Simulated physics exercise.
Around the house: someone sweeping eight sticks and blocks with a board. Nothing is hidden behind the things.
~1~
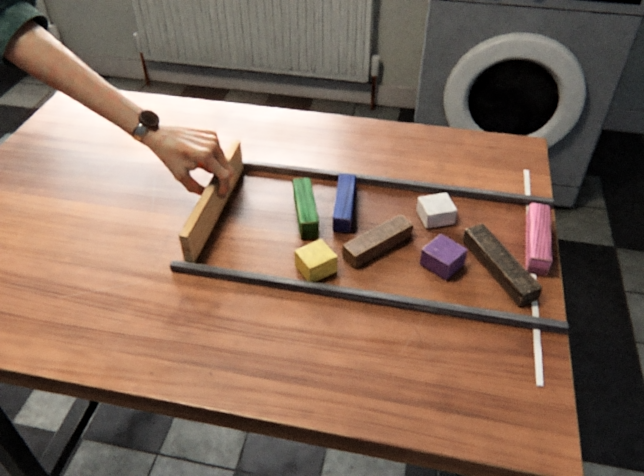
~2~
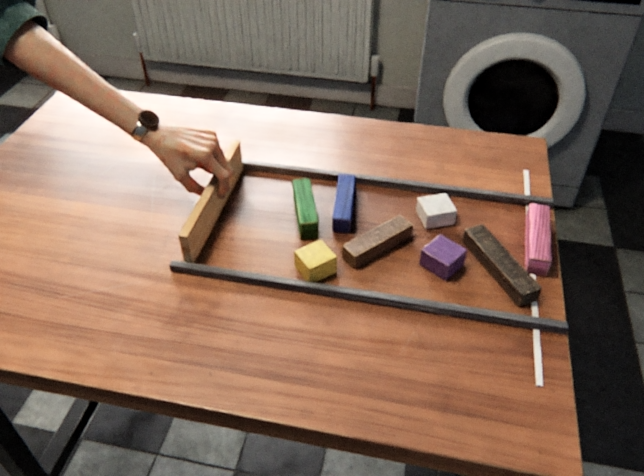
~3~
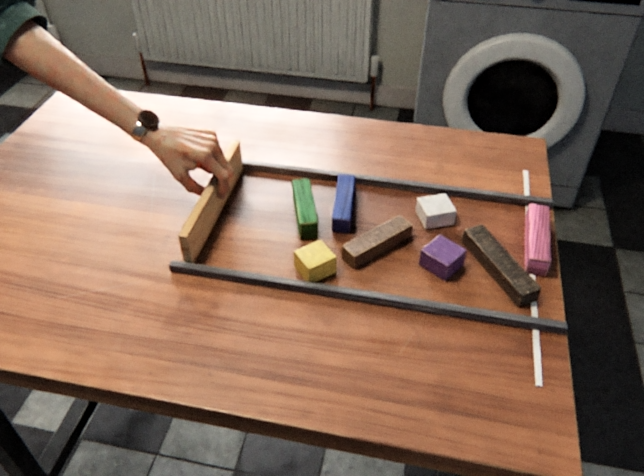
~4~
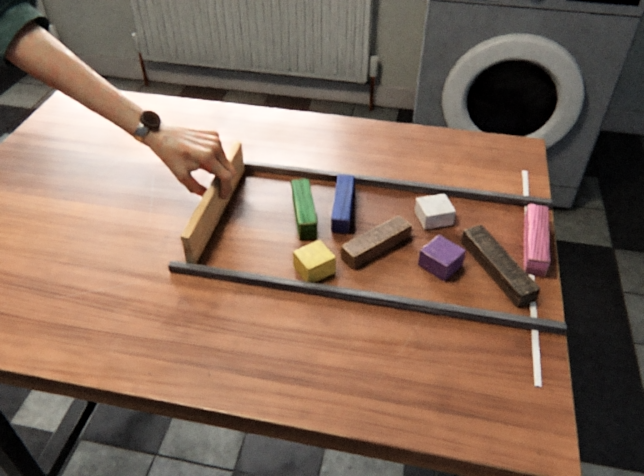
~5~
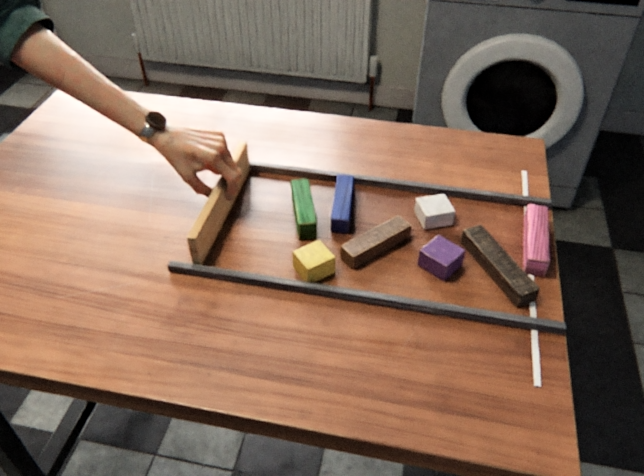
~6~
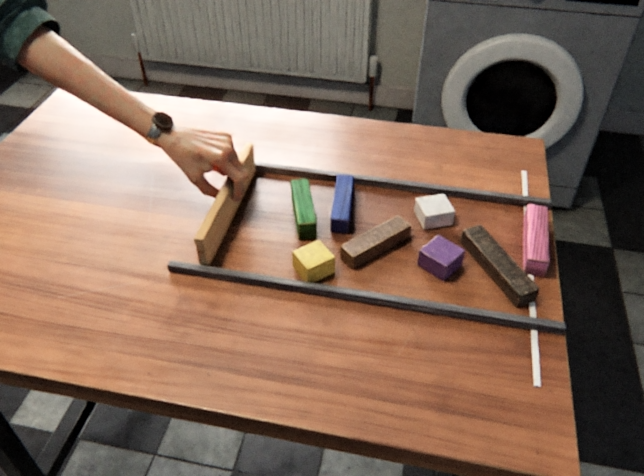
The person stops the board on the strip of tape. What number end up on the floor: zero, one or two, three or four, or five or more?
As it turns out, the number that fall off is five or more.
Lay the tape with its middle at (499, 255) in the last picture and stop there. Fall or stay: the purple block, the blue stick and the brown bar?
The purple block does not fall; the blue stick stays on; the brown bar survives.
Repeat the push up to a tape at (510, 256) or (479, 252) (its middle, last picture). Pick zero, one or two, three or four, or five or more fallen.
For each place: Either three or four; one to two.
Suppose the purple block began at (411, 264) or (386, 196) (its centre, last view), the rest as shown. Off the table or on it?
In turn it is lost; is lost.
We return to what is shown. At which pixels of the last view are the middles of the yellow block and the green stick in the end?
The yellow block at (559, 303), the green stick at (541, 241).
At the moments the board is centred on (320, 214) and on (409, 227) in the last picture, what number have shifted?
The counts are 3 and 7.
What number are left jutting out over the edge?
It comes to 1.
Soon after, none off yet; pink stick at rest near (536, 239); black bar at rest near (498, 264); purple block at rest near (441, 258).
Then, none off yet; pink stick at rest near (536, 239); black bar moving near (504, 266); purple block moved about its own width near (461, 265).
Further on, one off so far; pink stick on its side near (578, 289); black bar tipped a little near (572, 286); purple block moved well along near (535, 284).
At rest, the number that fall off is five or more; fallen, blue stick, brown bar, white block, purple block, black bar and pink stick.
